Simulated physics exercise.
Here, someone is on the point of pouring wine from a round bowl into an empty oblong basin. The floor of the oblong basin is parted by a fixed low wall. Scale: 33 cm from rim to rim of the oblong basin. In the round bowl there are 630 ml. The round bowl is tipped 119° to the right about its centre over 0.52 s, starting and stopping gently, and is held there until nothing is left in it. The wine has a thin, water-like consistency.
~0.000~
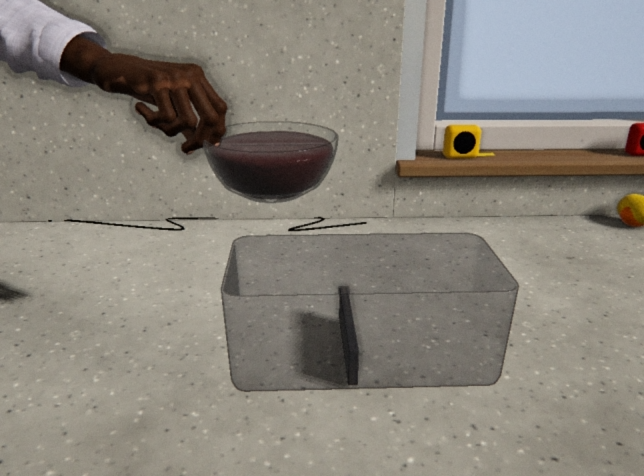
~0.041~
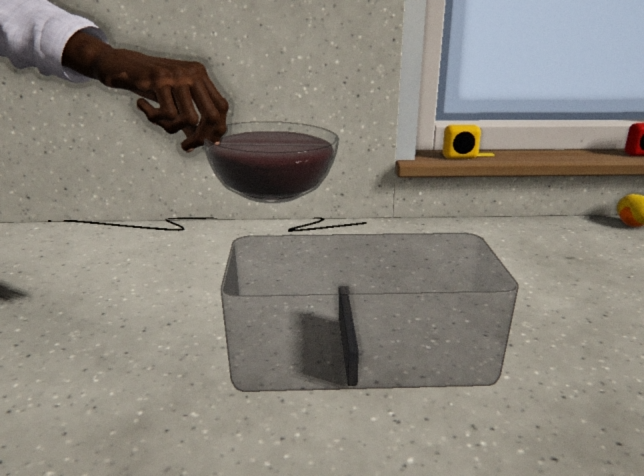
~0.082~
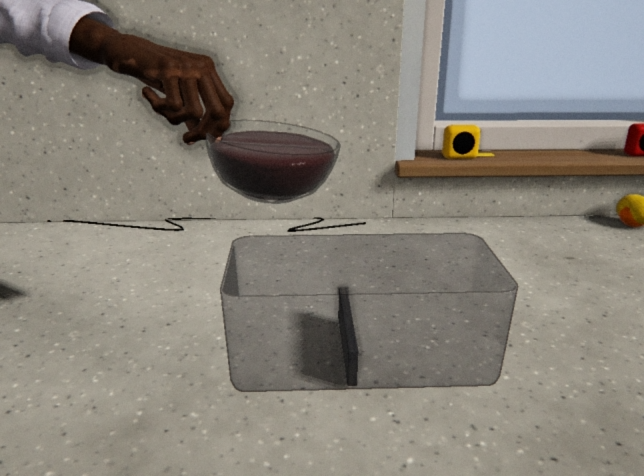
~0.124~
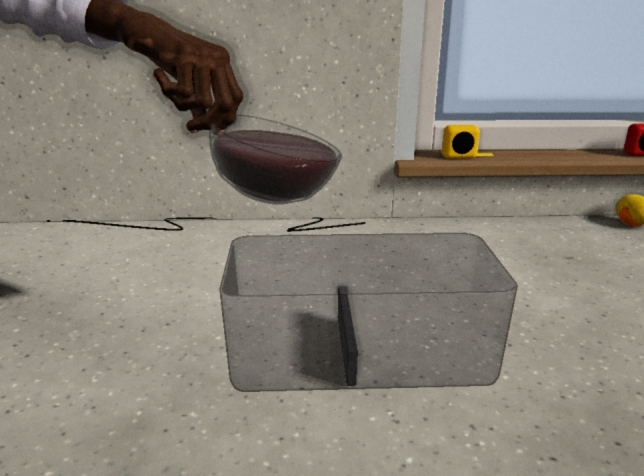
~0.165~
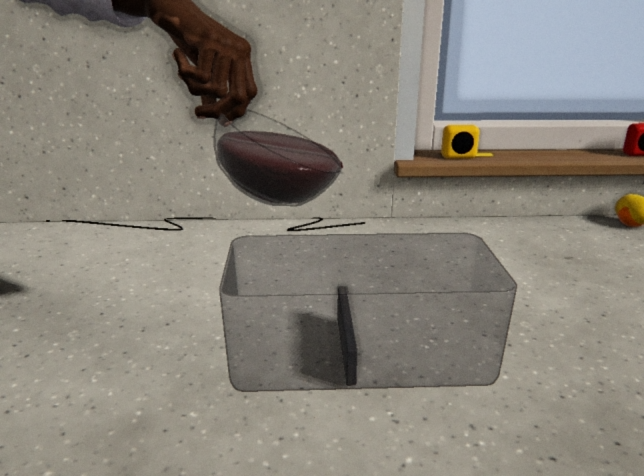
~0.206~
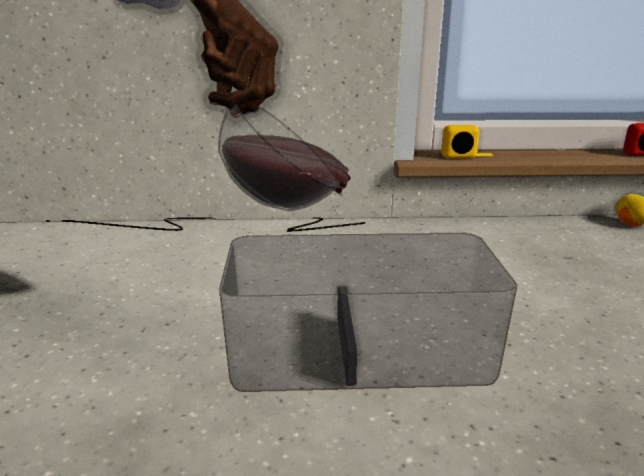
A dark-skinned hand in a pale sleeve tips a clear round bowl of dark red wine further and further to the right, slowly at first, until the wine slants up to the lowered rim and begins to pass its edge. Below sits an empty, see-through grey oblong basin with a dark upright divider. The fixed, slightly raised view shows a speckled grey counter and wall, with a yellow tape measure on a wooden windowsill at right.
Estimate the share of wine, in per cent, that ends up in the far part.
About 70 per cent.
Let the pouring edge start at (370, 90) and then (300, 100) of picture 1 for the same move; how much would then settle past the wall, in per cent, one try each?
Around 85 per cent first, around 40 per cent next.
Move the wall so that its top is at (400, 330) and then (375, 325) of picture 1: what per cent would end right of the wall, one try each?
The first gives near 25 per cent and the second near 40 per cent.
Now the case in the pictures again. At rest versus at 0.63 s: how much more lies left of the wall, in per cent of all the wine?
That amounts to roughly 4 per cent of the whole.
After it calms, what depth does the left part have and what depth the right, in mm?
Left 8 mm, right 16 mm.
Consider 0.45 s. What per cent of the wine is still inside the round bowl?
I'd put it near 2 percent.
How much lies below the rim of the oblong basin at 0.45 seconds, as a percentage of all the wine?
Near 82 in a hundred.
By 0.45 s the tilt is 114° and 2 per cent is still to pour, 16 is left of the wall and 65 right of it.
By 0.63 s the tilt is 119° and 0 per cent is still to pour, 24 is left of the wall and 74 right of it.
By 0.82 s the tilt is 119° and 0 per cent is still to pour, 28 is left of the wall and 71 right of it.
By 1.02 s the tilt is 119° and 0 per cent is still to pour, 28 is left of the wall and 70 right of it.
At rest 28 per cent lies left of the wall, 70 right of it and 1 outside.
